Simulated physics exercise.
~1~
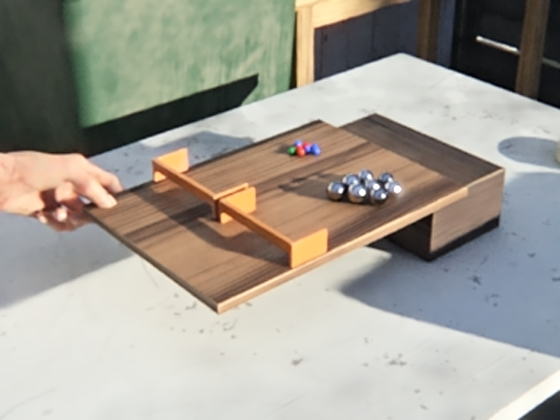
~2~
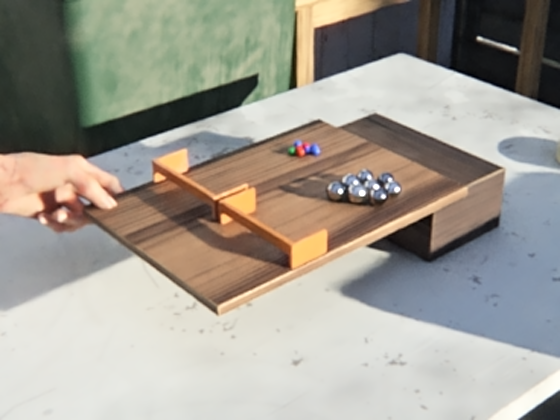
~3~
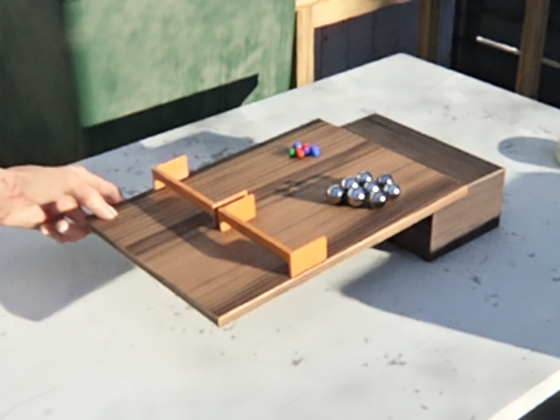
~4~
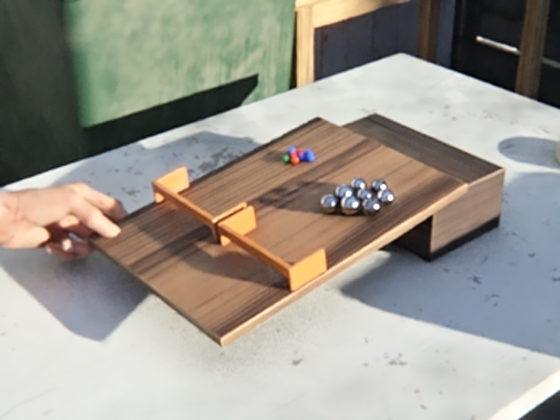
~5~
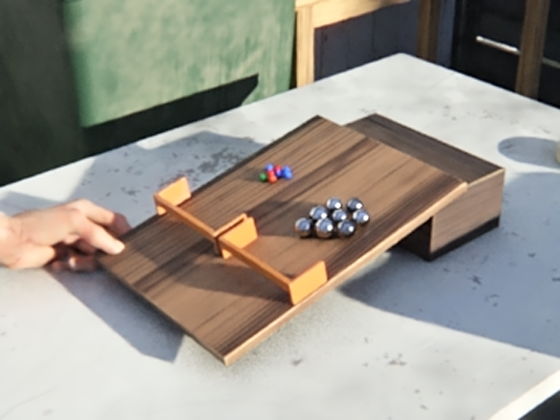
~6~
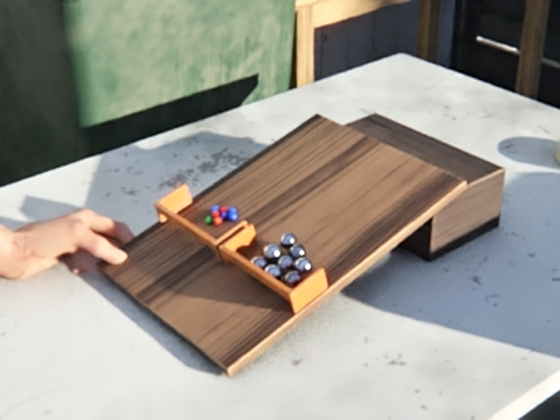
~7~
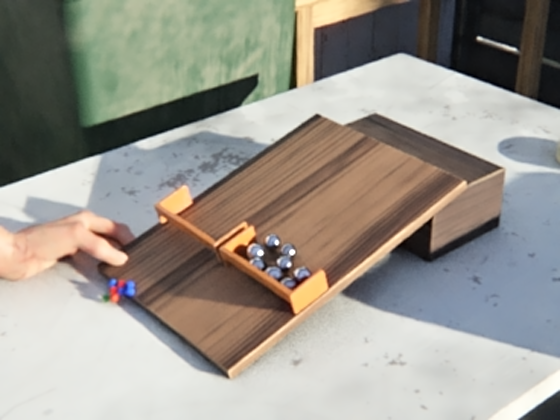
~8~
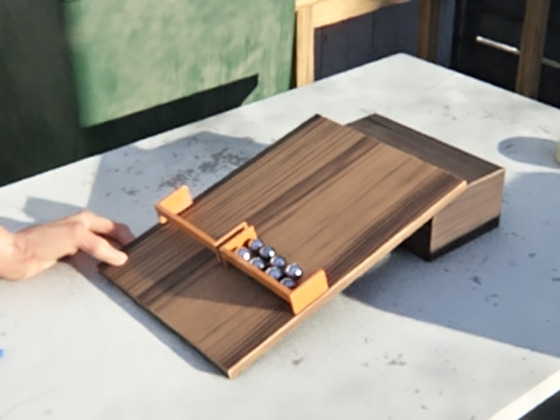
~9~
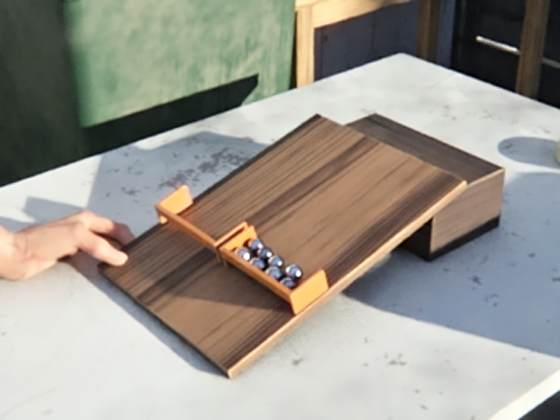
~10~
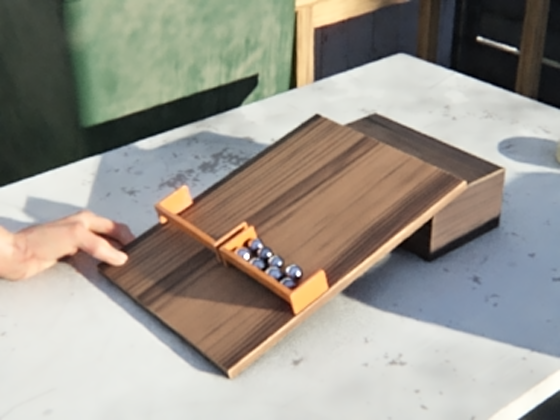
A hand lowers a wooden board; steel balls stop at an orange gate, colored ones roll off.
